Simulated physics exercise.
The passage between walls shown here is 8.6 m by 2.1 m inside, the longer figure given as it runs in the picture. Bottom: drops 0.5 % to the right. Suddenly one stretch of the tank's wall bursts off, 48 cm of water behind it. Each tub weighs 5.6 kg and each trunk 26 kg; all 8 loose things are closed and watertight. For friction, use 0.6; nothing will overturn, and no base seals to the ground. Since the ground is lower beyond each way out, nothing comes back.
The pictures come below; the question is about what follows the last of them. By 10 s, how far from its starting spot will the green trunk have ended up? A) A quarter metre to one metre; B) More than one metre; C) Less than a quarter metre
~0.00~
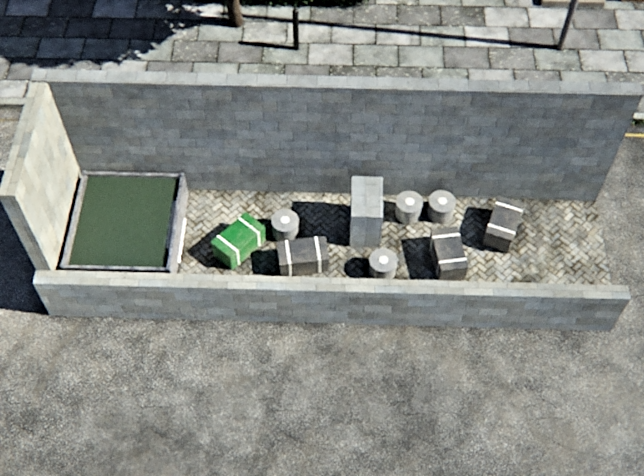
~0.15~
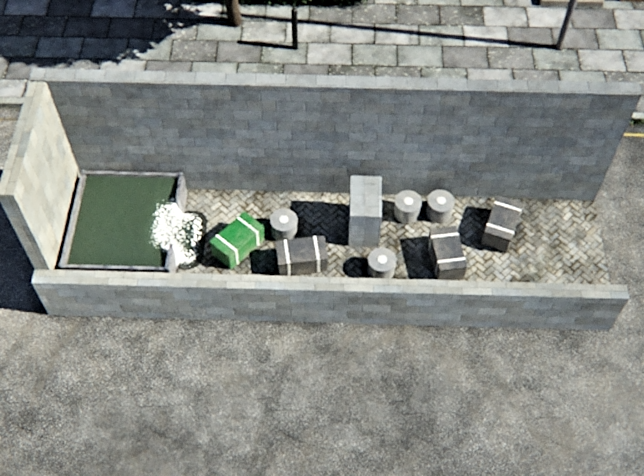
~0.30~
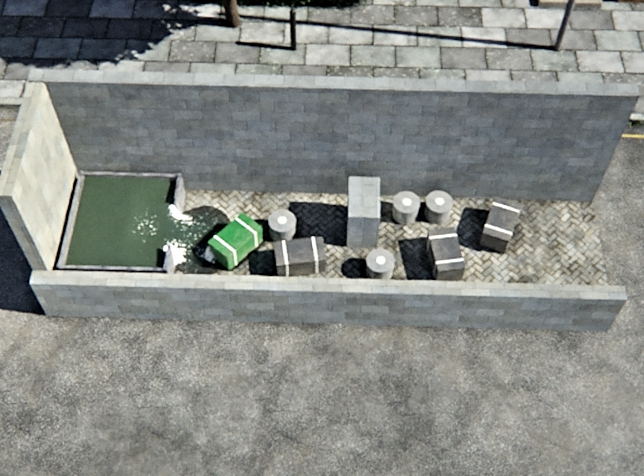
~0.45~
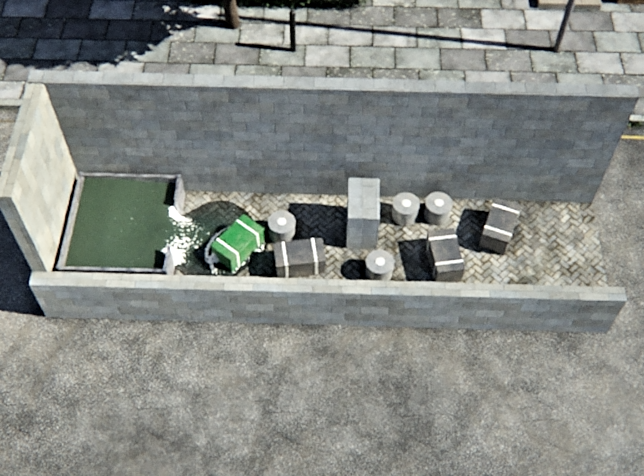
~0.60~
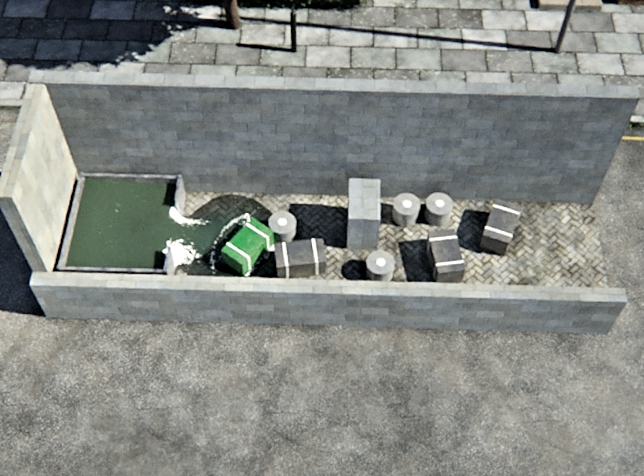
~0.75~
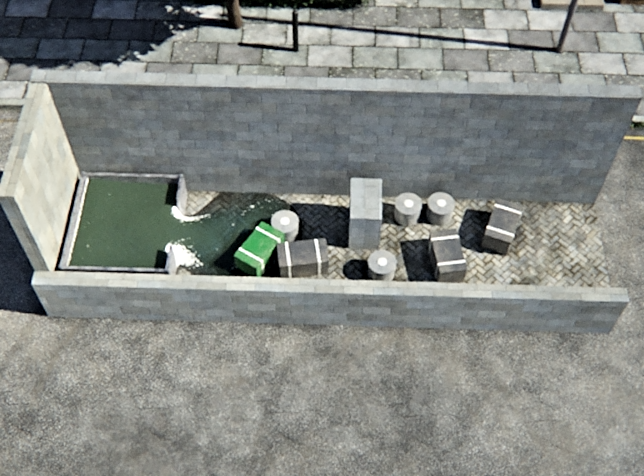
More than one metre (B).
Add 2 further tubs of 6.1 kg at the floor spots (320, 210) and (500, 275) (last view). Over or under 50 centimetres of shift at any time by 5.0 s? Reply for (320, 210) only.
For that one: It stays inside that.
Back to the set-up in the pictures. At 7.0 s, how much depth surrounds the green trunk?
Roughly 6 cm deep.
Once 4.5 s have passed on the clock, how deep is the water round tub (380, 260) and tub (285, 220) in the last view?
Roughly 9 and 12 cm.
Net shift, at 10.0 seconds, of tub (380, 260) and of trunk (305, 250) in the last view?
The shifts read 250 cm and 300 cm, in that sequence.
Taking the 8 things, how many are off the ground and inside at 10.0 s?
At that moment 4.
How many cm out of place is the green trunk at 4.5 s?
About 250 cm by then.
After 2.0 s the green trunk is near (311, 250), 1.2 m from its start, afloat; 0 of 8 are out; 3 afloat.
After 4.5 s the green trunk is near (399, 249), 2.6 m from its start, aground; 0 of 8 are out; 4 afloat.
After 7.0 s the green trunk is near (431, 225), 3.2 m from its start, aground; 0 of 8 are out; 5 afloat.
After 10.0 s the green trunk is near (431, 225), 3.2 m from its start, aground; 0 of 8 are out; 4 afloat.
